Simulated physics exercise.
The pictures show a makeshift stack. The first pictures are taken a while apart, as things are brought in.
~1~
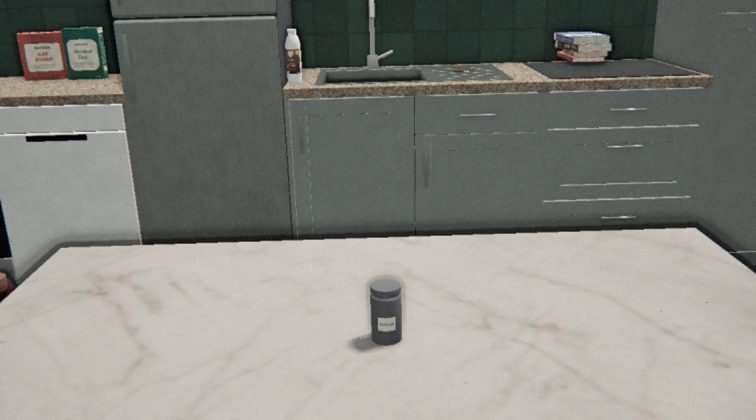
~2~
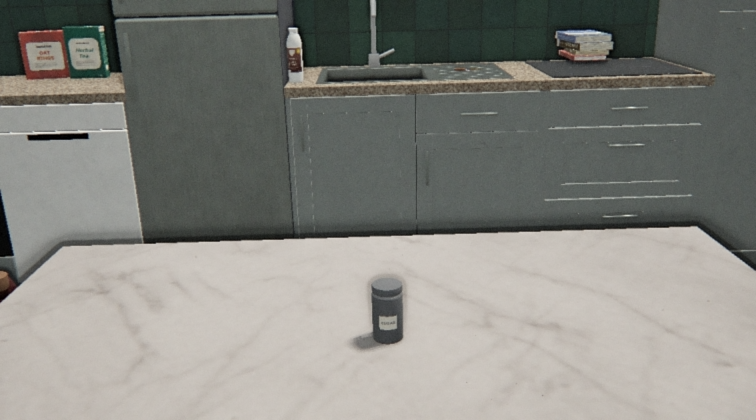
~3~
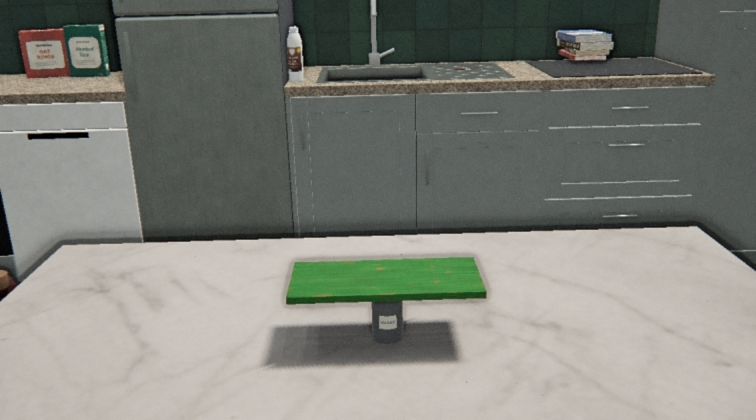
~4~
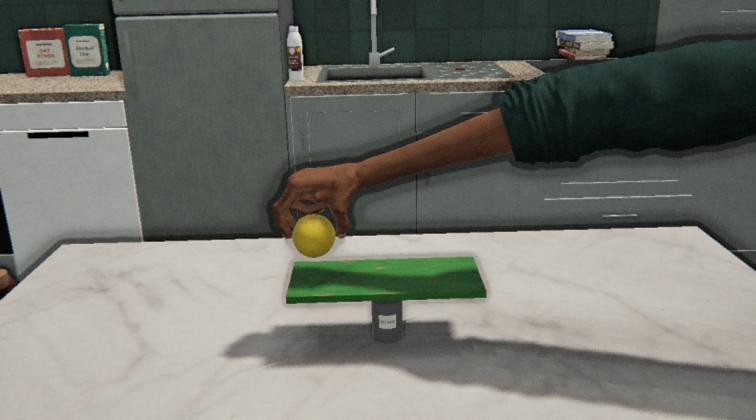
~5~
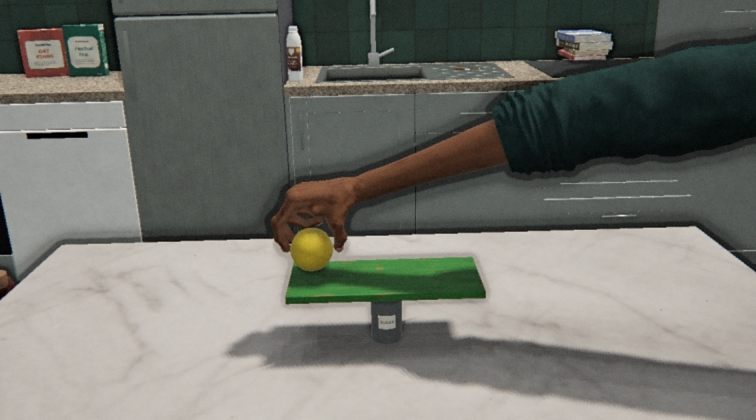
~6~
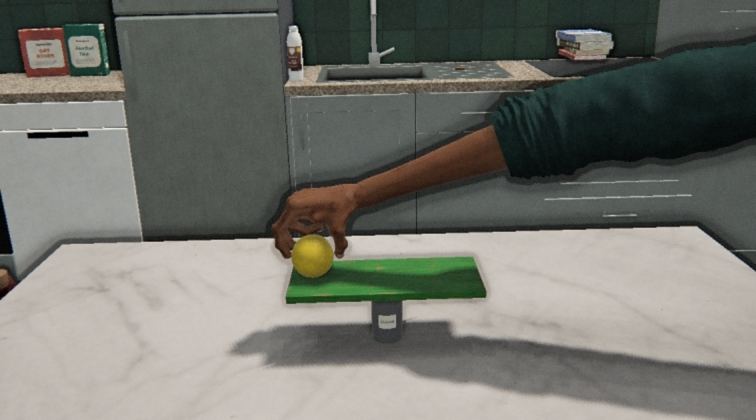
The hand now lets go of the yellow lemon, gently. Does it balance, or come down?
Here the stack gives way.
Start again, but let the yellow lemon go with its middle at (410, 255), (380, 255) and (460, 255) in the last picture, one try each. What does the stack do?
First try: It holds; second try: It stays up; third try: It loses its balance.
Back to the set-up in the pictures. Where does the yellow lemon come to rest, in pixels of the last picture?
Around (247, 319).
Then, 0.40 s later than the last frame, yellow lemon now fallen; green board tilted by 33°.
Then, 0.60 s later than the last frame, green board tilted by 40°.
Then, 0.80 s later than the last frame, green board tilted by 30°.
When it is over, fallen, yellow lemon; moved from the start, green board; grey shaker as before. End places, in pixels of the last picture, yellow lemon near (247, 319). The stack loses its balance.
